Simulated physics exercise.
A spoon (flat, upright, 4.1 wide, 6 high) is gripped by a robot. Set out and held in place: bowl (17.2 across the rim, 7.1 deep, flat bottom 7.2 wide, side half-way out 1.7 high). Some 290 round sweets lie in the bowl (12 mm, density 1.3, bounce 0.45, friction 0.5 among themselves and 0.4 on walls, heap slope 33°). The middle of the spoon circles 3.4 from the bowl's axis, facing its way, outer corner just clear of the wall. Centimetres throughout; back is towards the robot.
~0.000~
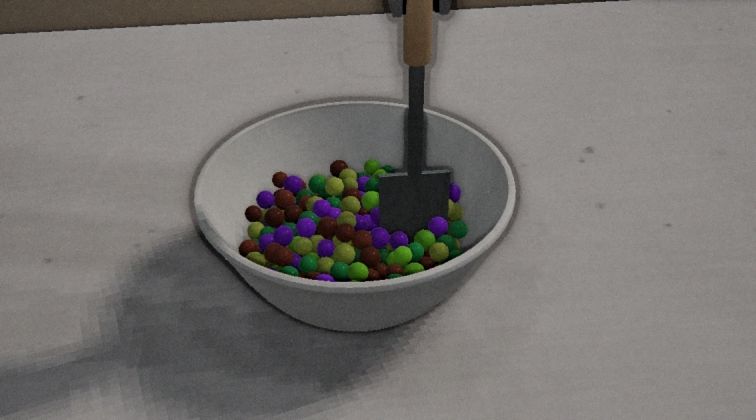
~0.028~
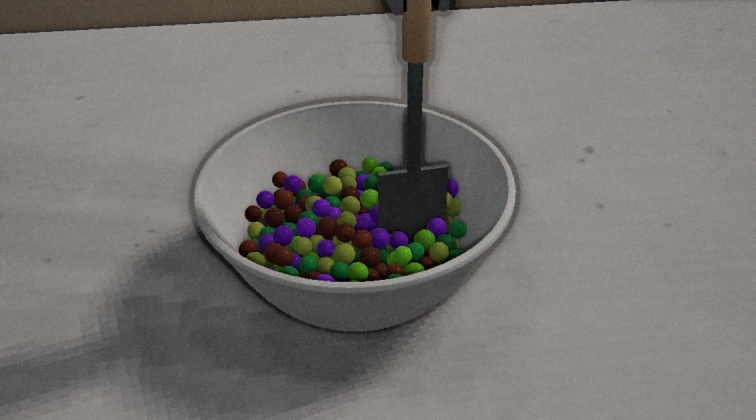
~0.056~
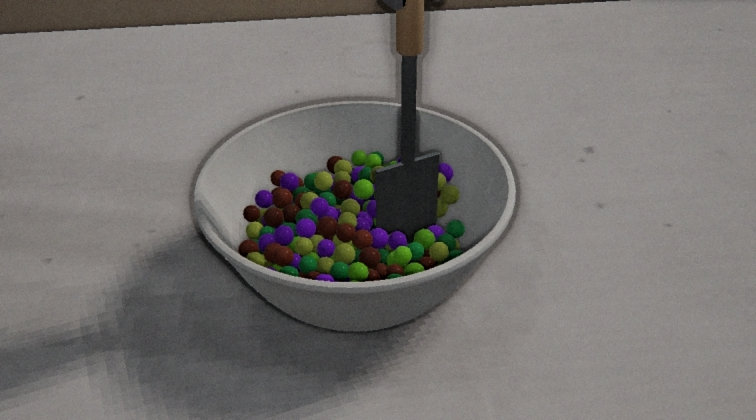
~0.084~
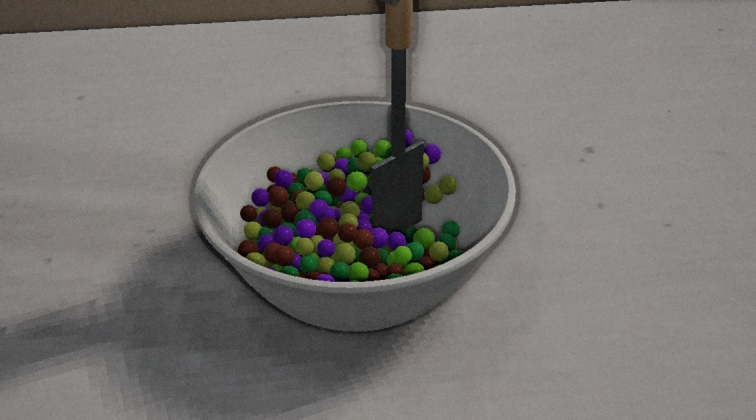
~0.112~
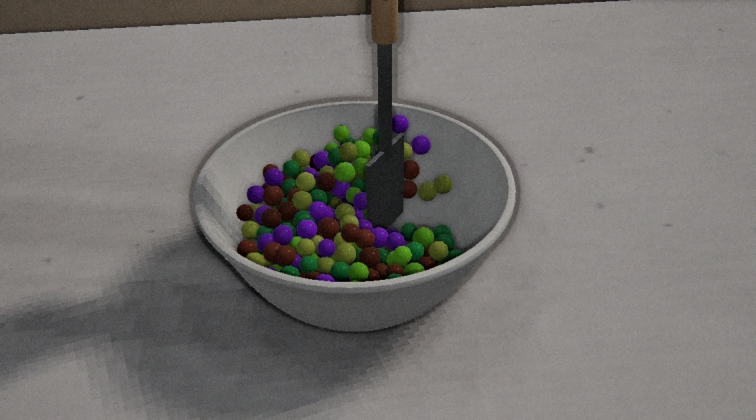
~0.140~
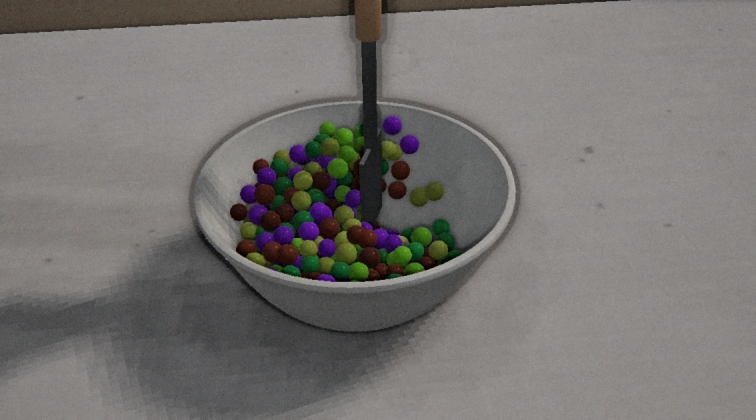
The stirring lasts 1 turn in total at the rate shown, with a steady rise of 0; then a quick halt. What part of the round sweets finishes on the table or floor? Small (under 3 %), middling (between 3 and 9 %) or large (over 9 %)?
A middling share, between 3 and 9 %, ends on the table or floor.
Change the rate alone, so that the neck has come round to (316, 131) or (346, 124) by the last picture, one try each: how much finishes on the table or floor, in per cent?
About 30 and 10 per cent.
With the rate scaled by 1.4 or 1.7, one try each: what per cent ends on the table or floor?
Some 15 and 25 per cent.
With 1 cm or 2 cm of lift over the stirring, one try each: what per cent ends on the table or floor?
Some 5 and 5 per cent.
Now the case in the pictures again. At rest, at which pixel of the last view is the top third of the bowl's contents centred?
Around (404, 177).
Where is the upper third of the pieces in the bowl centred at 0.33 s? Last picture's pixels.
At about (278, 240).
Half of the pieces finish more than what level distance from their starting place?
Roughly 7 cm.
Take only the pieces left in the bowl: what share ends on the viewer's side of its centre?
About 35 per cent.
By 0.33 s, 181° round, highest piece 10 above the table; 287 in the bowl, 3 in flight or on the tool.
By 0.53 s, 293° round, highest piece 8 above the table; 278 in the bowl, 7 on the table or floor, 5 in flight or on the tool.
By 0.82 s, 0° round, highest piece 7 above the table; 276 in the bowl, 14 on the table or floor.
By 1.52 s, 0° round, highest piece 7 above the table; 276 in the bowl, 14 on the table or floor.
Final count, 276 in the bowl, 14 on the table or floor. That is 5 % on the table or floor.
